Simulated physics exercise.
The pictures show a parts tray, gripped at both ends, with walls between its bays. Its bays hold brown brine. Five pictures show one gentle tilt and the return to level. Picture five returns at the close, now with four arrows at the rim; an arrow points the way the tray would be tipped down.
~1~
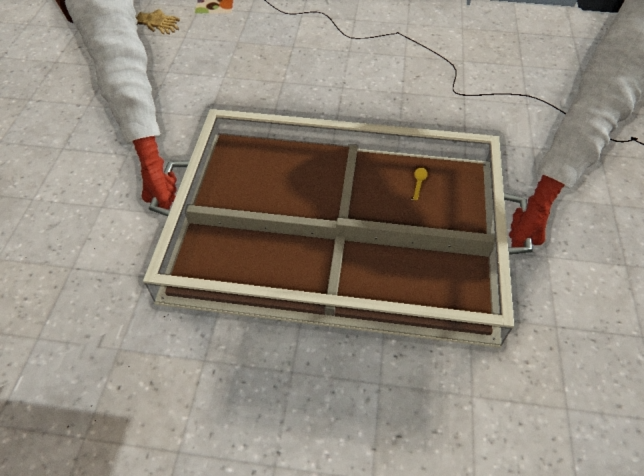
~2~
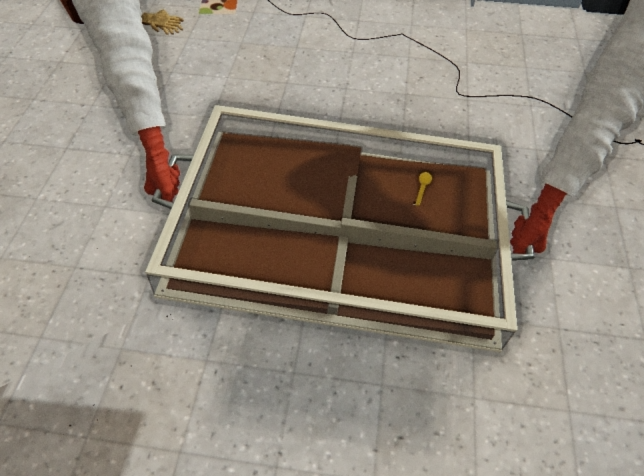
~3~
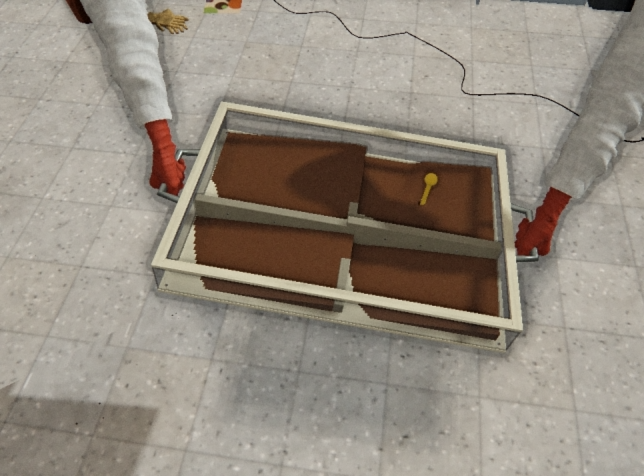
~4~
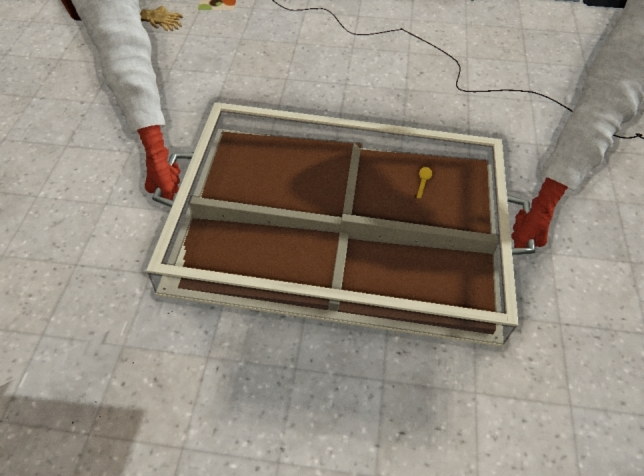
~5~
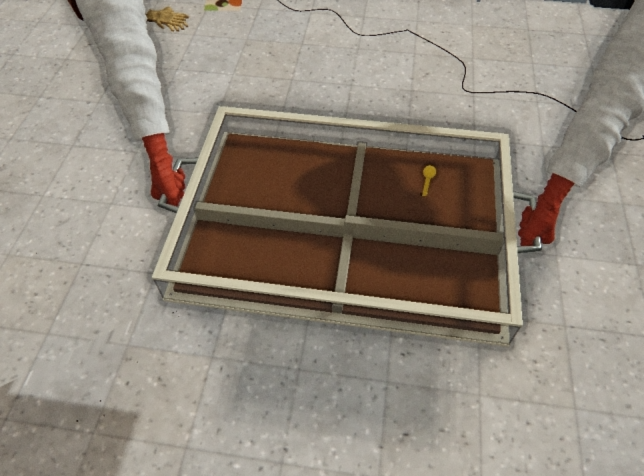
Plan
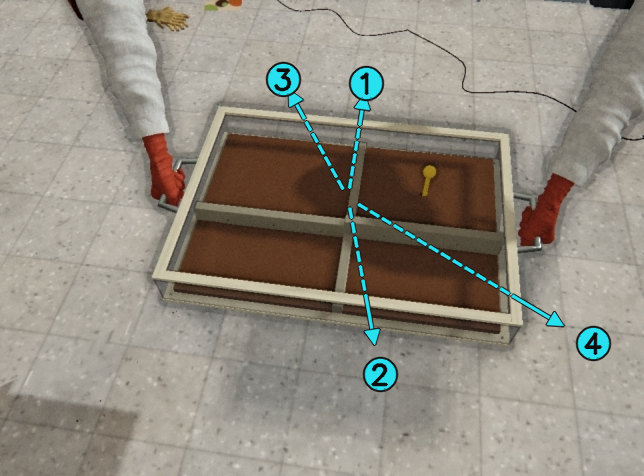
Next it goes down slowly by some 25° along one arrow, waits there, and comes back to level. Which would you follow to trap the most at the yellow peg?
Choose 1.
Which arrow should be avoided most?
It is 3.
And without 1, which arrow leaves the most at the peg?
That would be 2.
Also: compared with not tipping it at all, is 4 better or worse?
Arrow 4 is worse.
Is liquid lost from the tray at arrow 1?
No.
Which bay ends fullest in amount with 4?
The front right bay.
On the marked copy, 1 ends at (363, 99); 2 ends at (373, 339); 3 ends at (291, 95); 4 ends at (558, 323).
Choosing 1, about 31 % of the liquid ends in the peg's bay; nothing spills.
Choosing 2, about 25 % of the liquid ends in the peg's bay; about 19 % goes over the rim.
Choosing 3, about 2 % of the liquid ends in the peg's bay; about 55 % goes over the rim.
Choosing 4, about 20 % of the liquid ends in the peg's bay; about 50 % goes over the rim.
